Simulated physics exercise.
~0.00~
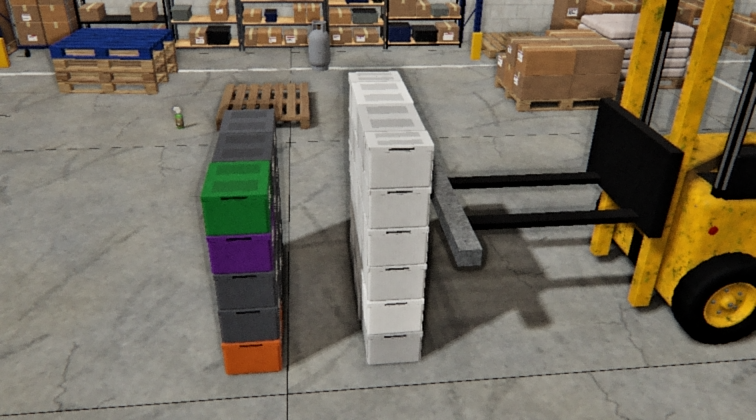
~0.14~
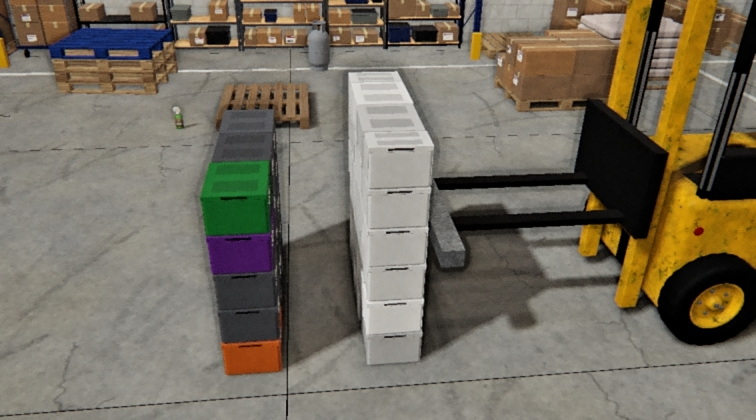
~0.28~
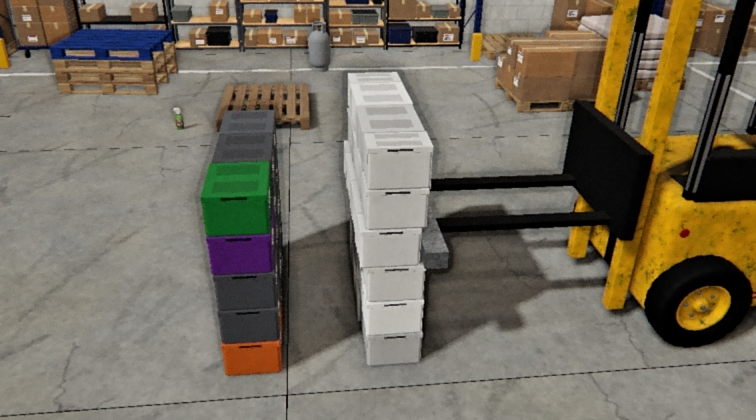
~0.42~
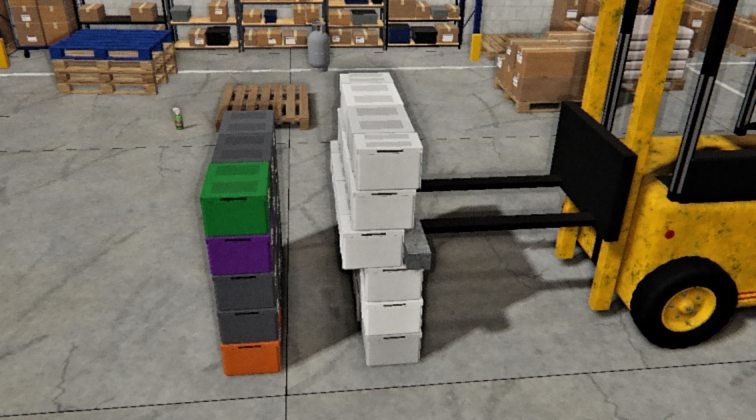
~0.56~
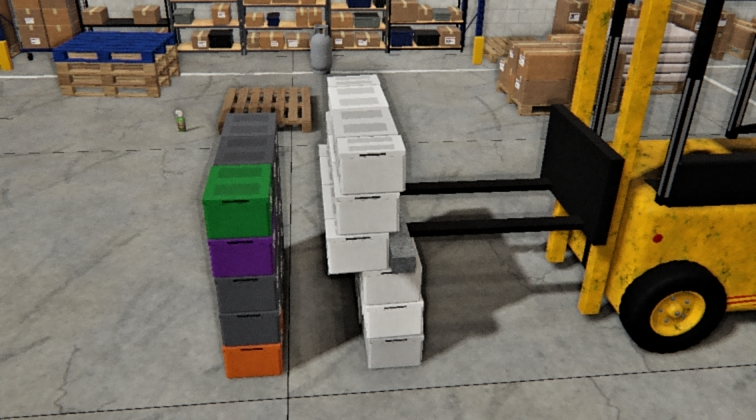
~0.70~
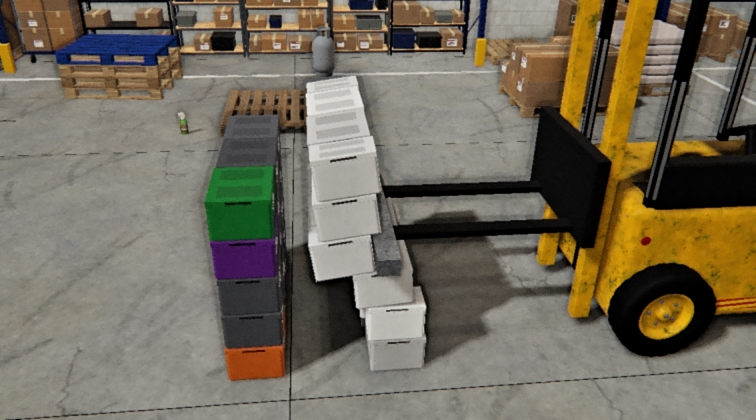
In a warehouse, a yellow forklift moves left with a beam across its forks, pressing into a wall of white totes; the upper rows shift and lean left toward a still stack of green, purple, grey and orange totes.
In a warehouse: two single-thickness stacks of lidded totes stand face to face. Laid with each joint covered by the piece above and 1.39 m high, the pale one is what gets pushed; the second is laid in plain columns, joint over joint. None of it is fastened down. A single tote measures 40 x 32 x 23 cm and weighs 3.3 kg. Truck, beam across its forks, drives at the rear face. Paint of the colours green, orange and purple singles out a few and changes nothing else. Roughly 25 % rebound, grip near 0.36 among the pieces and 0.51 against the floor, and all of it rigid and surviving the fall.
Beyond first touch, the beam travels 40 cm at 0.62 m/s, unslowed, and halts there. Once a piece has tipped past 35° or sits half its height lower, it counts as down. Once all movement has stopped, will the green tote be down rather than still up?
Yes, it ends up out of place.
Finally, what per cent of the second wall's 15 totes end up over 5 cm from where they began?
80 %.
Around 0.92 s, 0 of the pale wall down; none of the 15 totes of the second wall down, 3 disturbed; green tote displaced 35 mm.
Around 1.34 s, 11 of the pale wall down; none of the 15 totes of the second wall down, 14 disturbed; green tote tipped 11°; purple tote tipped 11°.
Around 1.80 s, 11 of the pale wall down; 11 of the 15 totes of the second wall down; green tote tipped 51°, 39 cm lower; purple tote tipped 53°, 27 cm lower.
Around 2.28 s, 11 of the pale wall down; 11 of the 15 totes of the second wall down; green tote upside down; purple tote upside down.
Finally (3.7 s), 11 of the pale wall down; 11 of the 15 totes of the second wall down; green tote upside down; purple tote upside down; orange tote unmoved. Seen by the last camera, middles, purple tote near (25, 356).
